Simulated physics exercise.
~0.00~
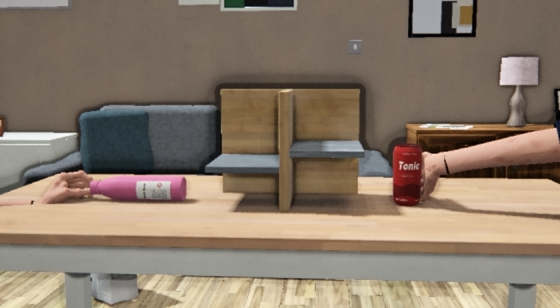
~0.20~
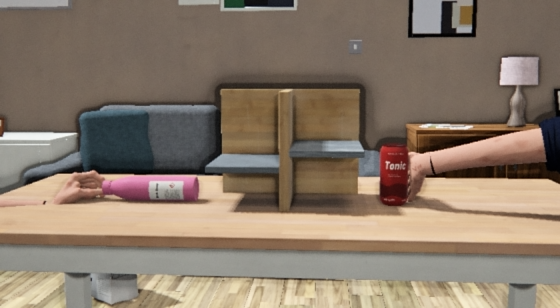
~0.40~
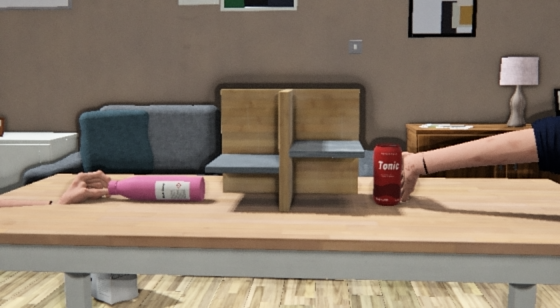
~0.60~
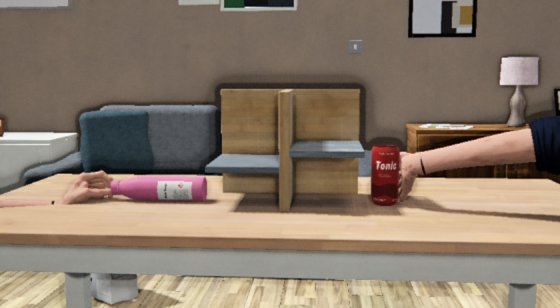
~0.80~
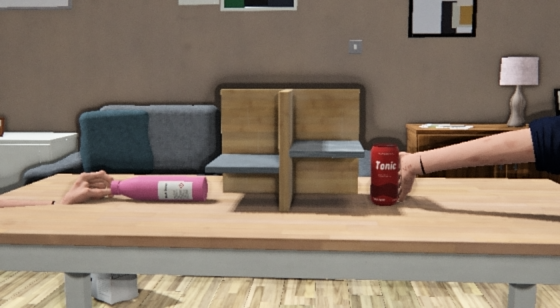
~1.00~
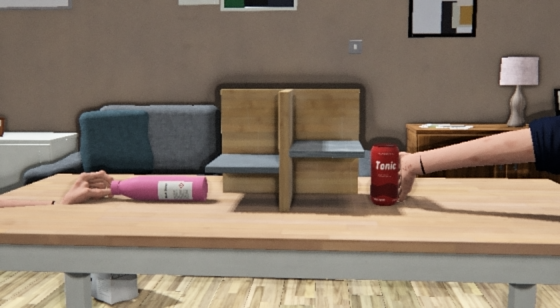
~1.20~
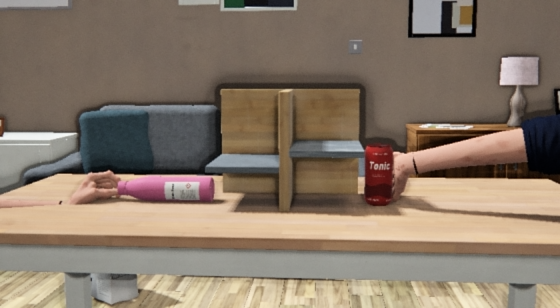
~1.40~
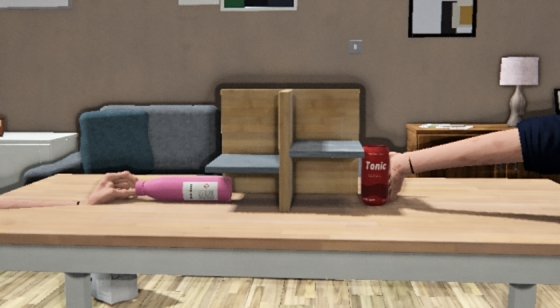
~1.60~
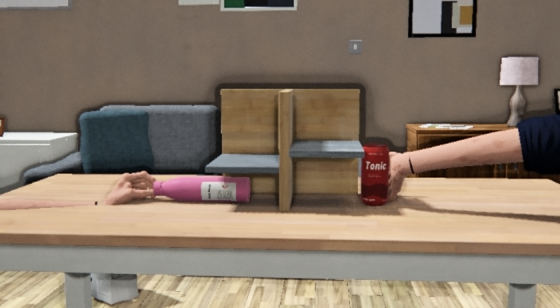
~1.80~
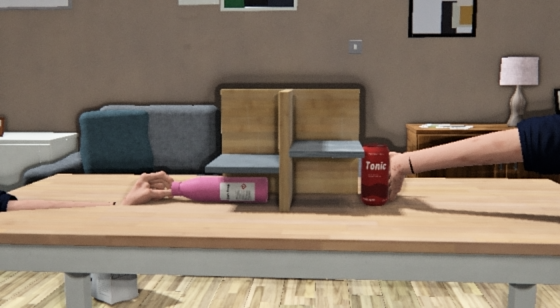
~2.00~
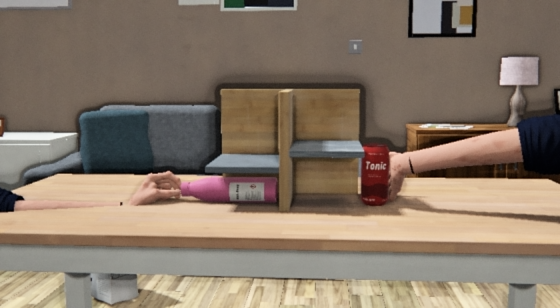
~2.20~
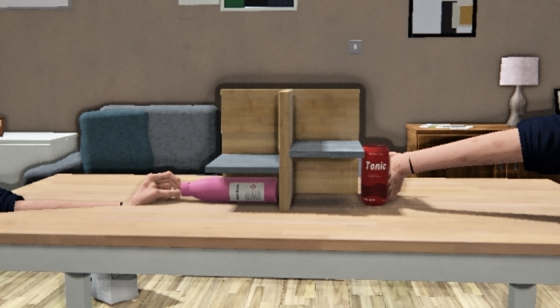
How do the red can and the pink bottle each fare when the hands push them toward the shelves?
The red can catches on the edge of the right shelf and stays outside, while the pink bottle, lying on its side, slides in under the left shelf.
